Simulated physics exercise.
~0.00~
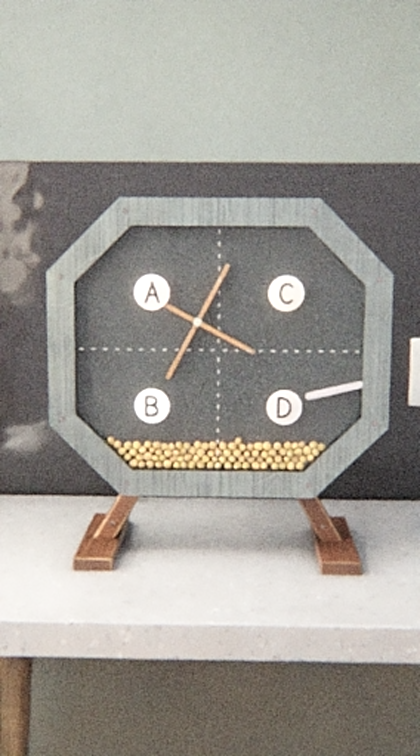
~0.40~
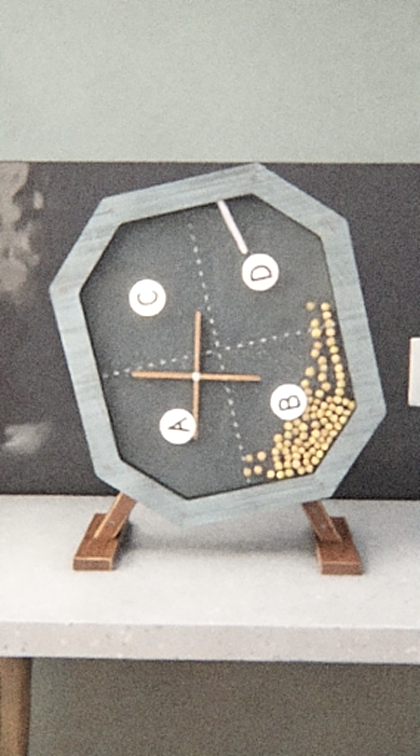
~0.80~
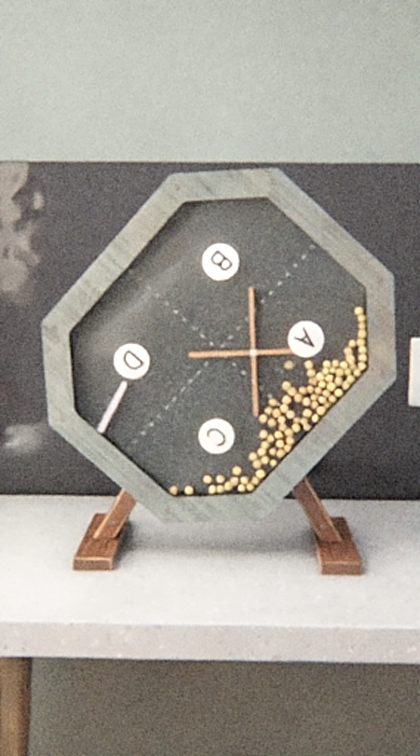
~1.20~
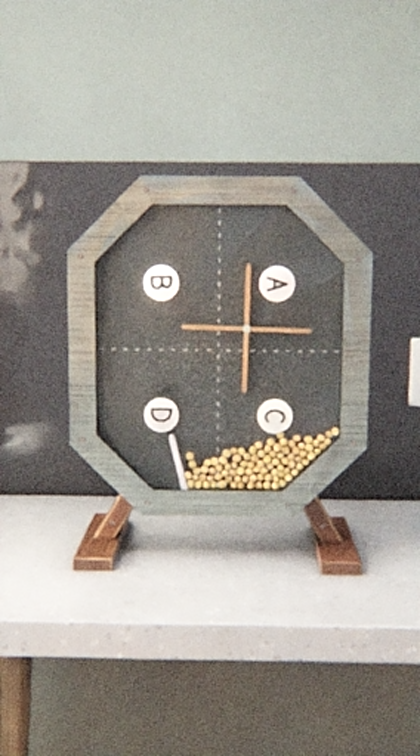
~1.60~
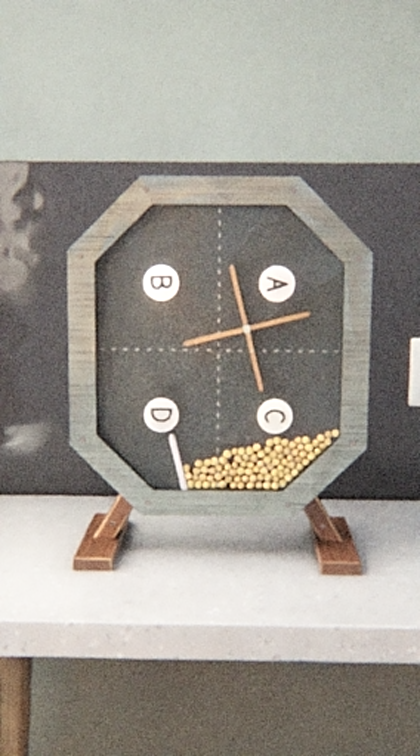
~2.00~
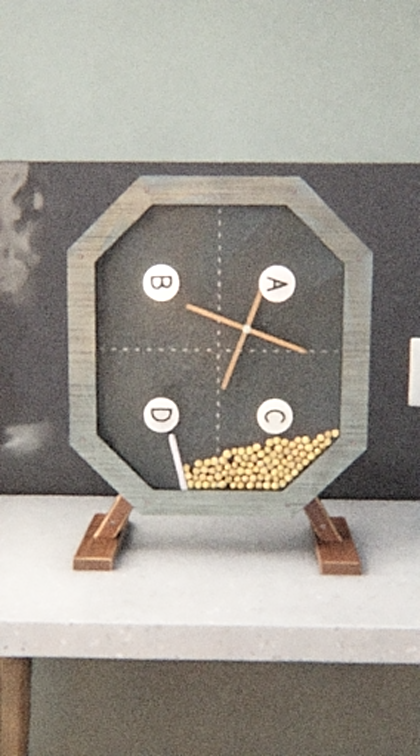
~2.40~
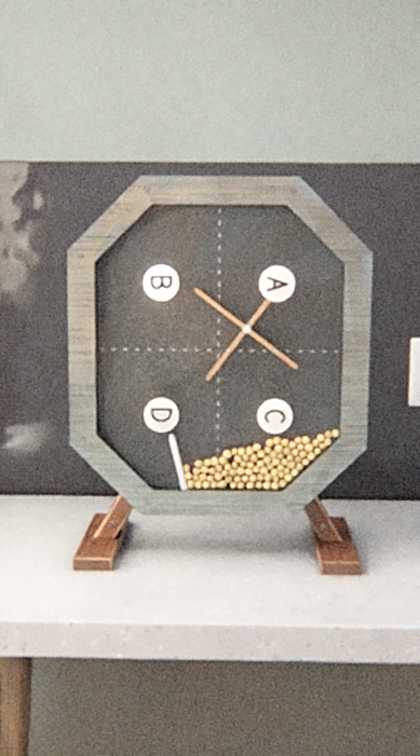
The clip shows an octagonal case of pale beads and a loose wooden cross turning anticlockwise on a stand, the beads tumbling along its lower right side, until it stops with most beads resting by C, some by D, while the cross keeps turning near the middle.
